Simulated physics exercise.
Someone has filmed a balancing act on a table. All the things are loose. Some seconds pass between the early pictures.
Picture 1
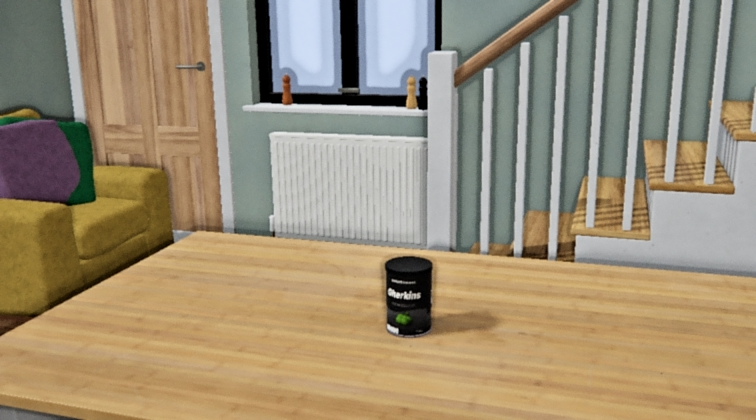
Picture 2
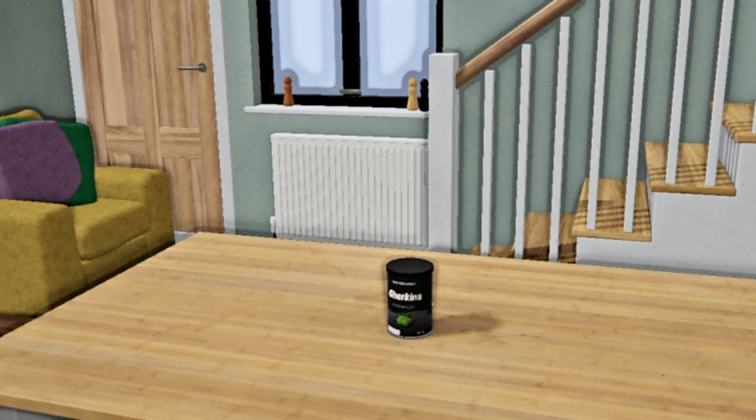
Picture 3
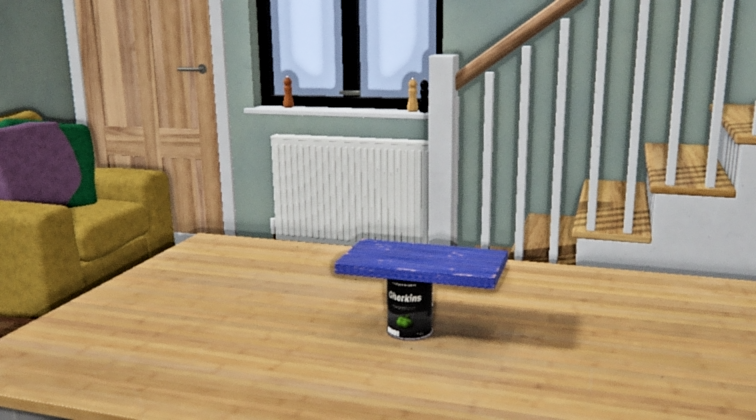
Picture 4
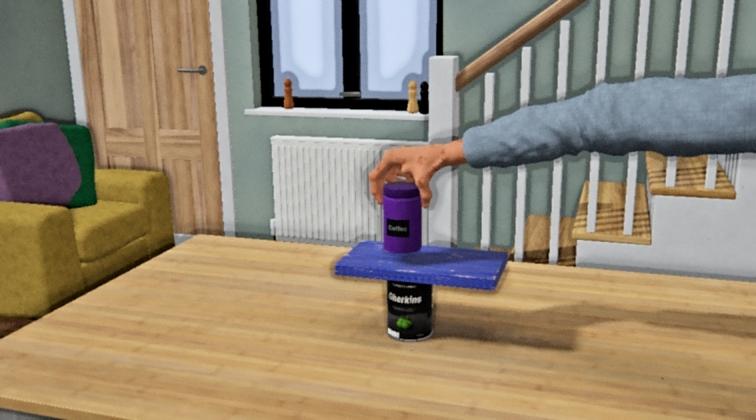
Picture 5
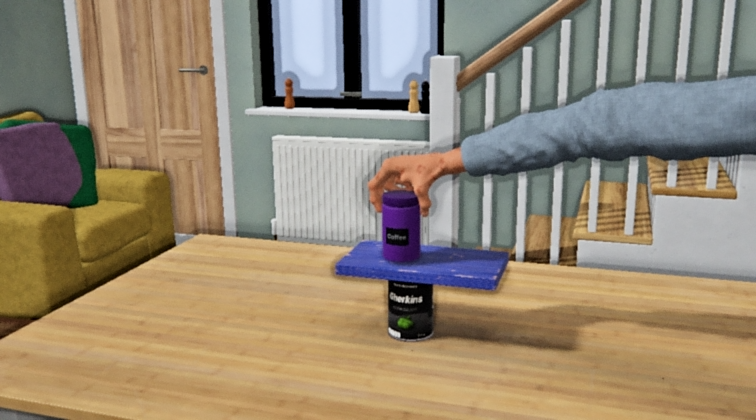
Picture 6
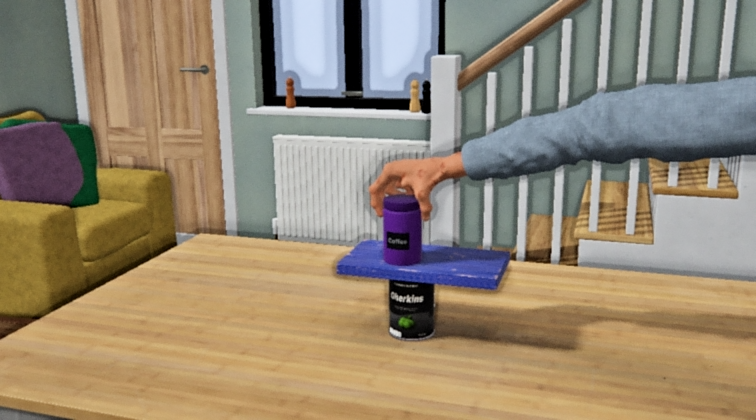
Black tin standing on a wooden table, a blue board appearing across it, then a hand lowering a purple jar onto the board.
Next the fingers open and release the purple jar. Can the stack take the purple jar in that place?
In the end the stack holds.
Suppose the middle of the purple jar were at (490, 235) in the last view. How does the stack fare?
Then it loses its balance.
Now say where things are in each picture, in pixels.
In the first picture, the last thing is not in view yet; black tin (409, 297).
In the second picture, the last thing is not in view yet; black tin (410, 298).
In the third picture, the last thing is not in view yet; black tin (410, 299).
In the fourth picture, on its way; purple jar (403, 217); black tin (410, 301).
In the fifth picture, on its way; purple jar (401, 225); black tin (411, 301).
In the sixth picture, set down, still held; purple jar (402, 229); black tin (412, 300).
Then, 0.20 s after the last picture, nothing has stirred.
Then, 0.70 s after the last picture, purple jar resting near (402, 230).
At rest, all 3 in place. Seen from the same camera at the end, purple jar near (402, 230). The stack stays up.
